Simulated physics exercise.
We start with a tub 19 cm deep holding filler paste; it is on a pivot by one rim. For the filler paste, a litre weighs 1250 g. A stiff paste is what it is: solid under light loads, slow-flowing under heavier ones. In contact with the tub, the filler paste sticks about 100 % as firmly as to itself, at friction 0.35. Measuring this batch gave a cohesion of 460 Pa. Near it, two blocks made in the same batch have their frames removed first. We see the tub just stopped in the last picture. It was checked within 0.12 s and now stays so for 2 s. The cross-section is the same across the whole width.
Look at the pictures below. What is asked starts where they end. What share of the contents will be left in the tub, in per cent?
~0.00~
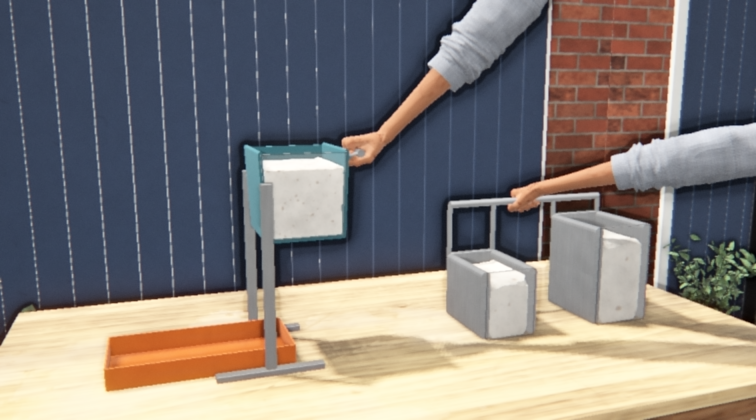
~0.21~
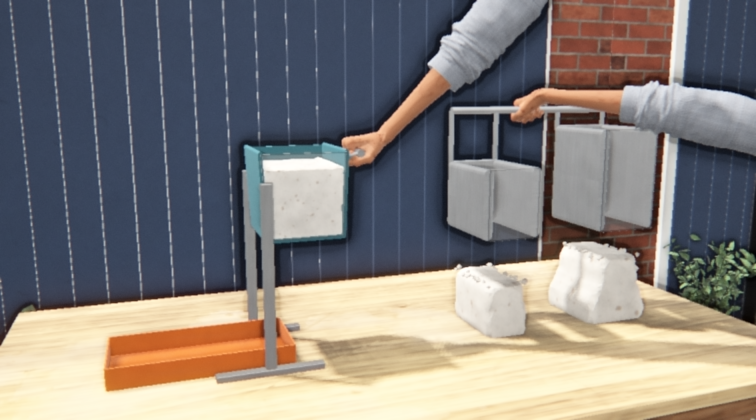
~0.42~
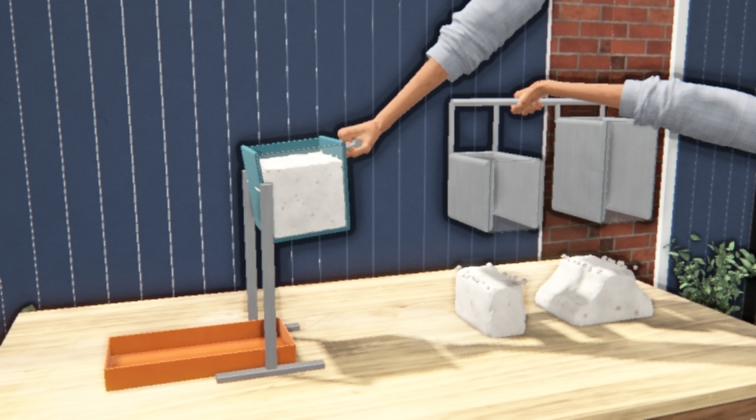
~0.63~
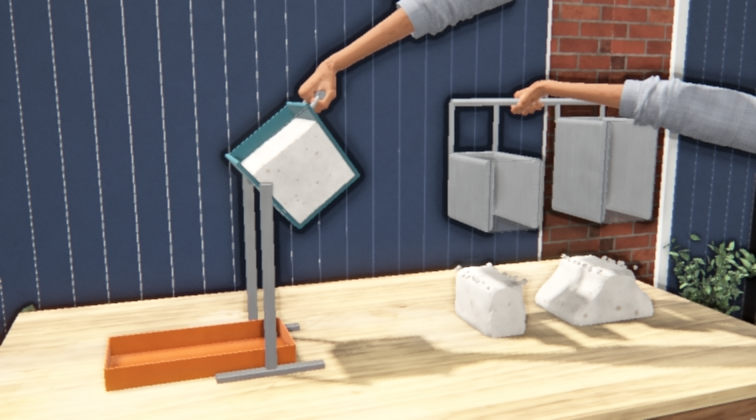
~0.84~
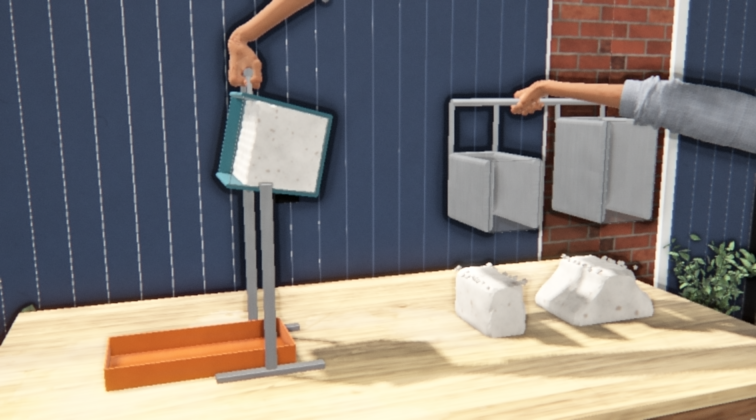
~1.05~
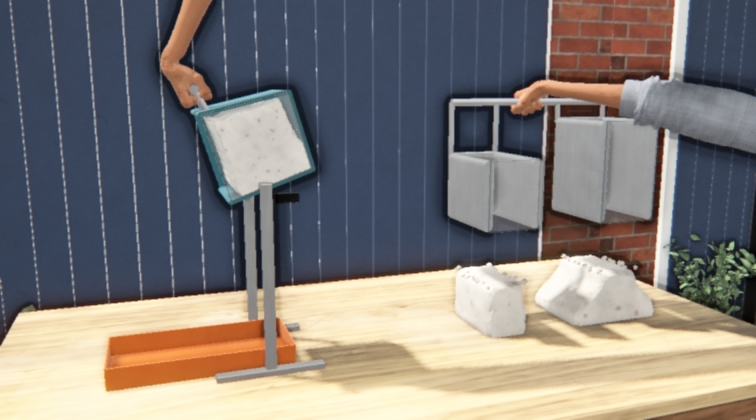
Roughly 32 per cent will be left in the tub.
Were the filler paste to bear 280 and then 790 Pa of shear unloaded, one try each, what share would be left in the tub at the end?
In turn about 25 %, 100 %.
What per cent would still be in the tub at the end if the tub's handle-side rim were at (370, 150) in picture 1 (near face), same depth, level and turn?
Close to 20 per cent would still be in the tub.
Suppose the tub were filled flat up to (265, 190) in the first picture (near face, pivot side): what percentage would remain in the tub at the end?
Then about 50 %.
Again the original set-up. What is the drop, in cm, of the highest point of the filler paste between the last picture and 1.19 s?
I reckon it's close to 5 cm.
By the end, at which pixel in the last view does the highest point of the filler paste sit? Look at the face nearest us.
The highest point sits at around (264, 158).
By 1.19 s, the tub is at 107 degrees and holds 82 %.
By 1.36 s, the tub is at 107 degrees and holds 40 %.
By 1.53 s, the tub is at 107 degrees and holds 32 %.
By 1.70 s, the tub is at 107 degrees and holds 32 %.
By 3.05 s, at the end, the tub is at 107 degrees and holds 32 %.
